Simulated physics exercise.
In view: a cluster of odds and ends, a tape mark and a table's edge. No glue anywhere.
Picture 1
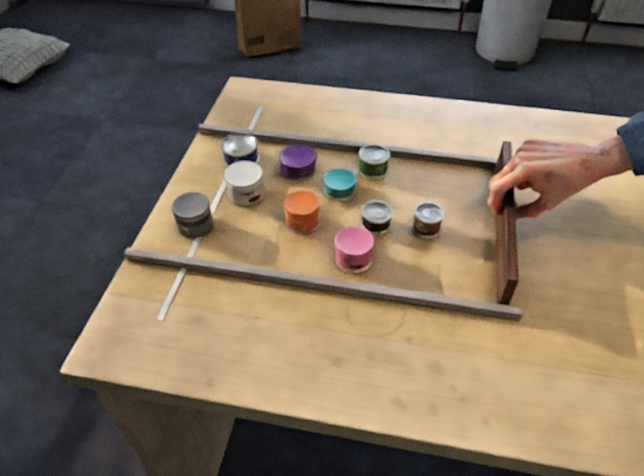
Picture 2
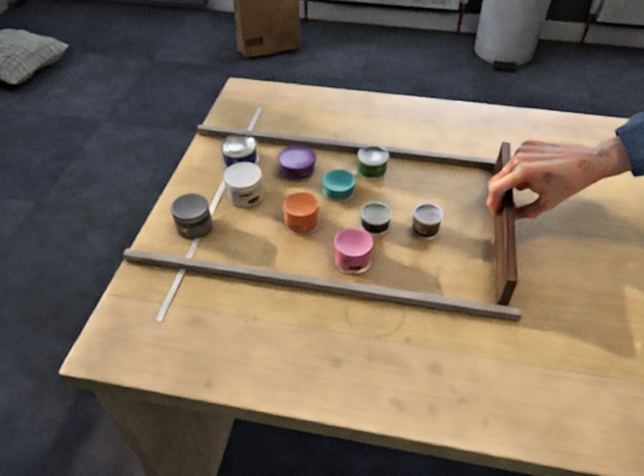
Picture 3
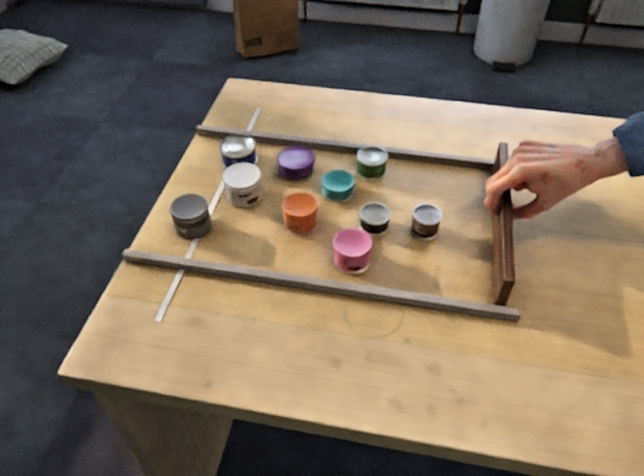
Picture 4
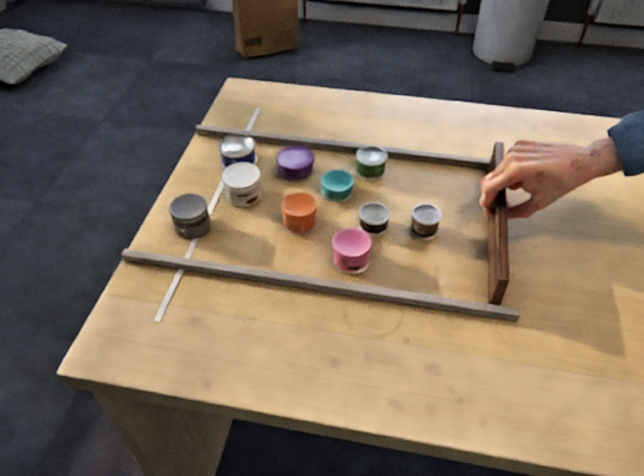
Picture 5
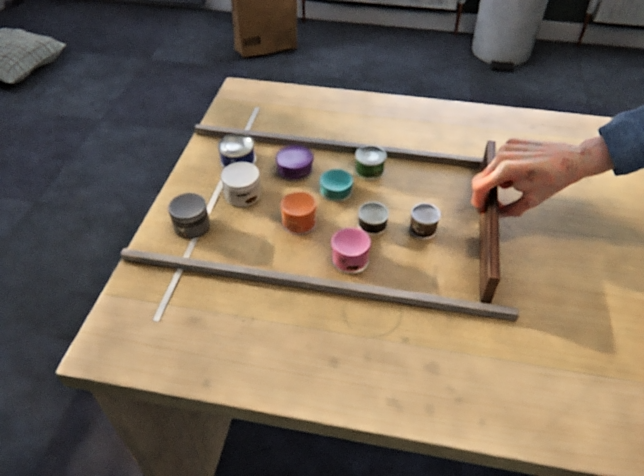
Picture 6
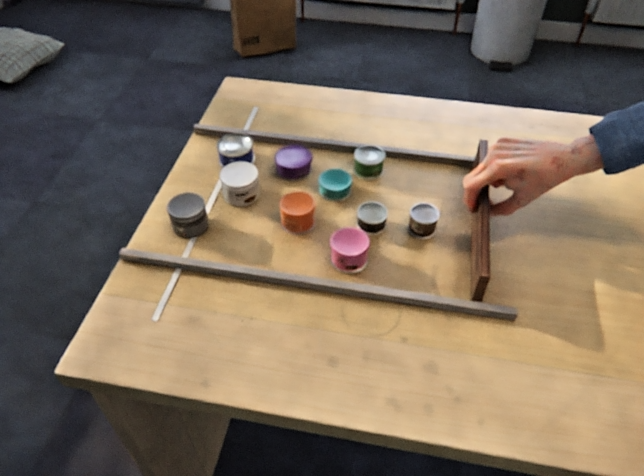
On a wooden table, small coloured tubs and pots sit between two rails, with a strip of pale tape at the left, while a hand grips a dark board at the right. The board stays nearly still at first, then the hand slides it slightly left, and the tubs remain in place.
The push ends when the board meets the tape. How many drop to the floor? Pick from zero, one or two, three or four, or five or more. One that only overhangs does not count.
Here the number that fall off is one or two.
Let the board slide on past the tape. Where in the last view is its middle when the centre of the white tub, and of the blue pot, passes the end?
For the white tub at (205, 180), for the blue pot at (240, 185).
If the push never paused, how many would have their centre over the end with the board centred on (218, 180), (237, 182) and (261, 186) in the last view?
It would be 2, 1 and 0.
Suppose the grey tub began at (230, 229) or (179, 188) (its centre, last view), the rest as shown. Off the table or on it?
The grey tub holds on; is lost.
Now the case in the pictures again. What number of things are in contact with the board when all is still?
5 of them.
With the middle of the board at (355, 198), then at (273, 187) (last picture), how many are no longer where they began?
The counts are 5 and 10.
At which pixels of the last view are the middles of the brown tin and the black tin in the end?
Near (202, 185) and (191, 205).
Early on, none off yet; grey tub at rest near (188, 216); blue pot at rest near (236, 152); white tub at rest near (240, 184).
A while later, none off yet; grey tub at rest near (188, 216); blue pot moving near (233, 151); white tub at rest near (239, 183).
Finally, the number that fall off is one or two; lost, blue pot and grey tub.
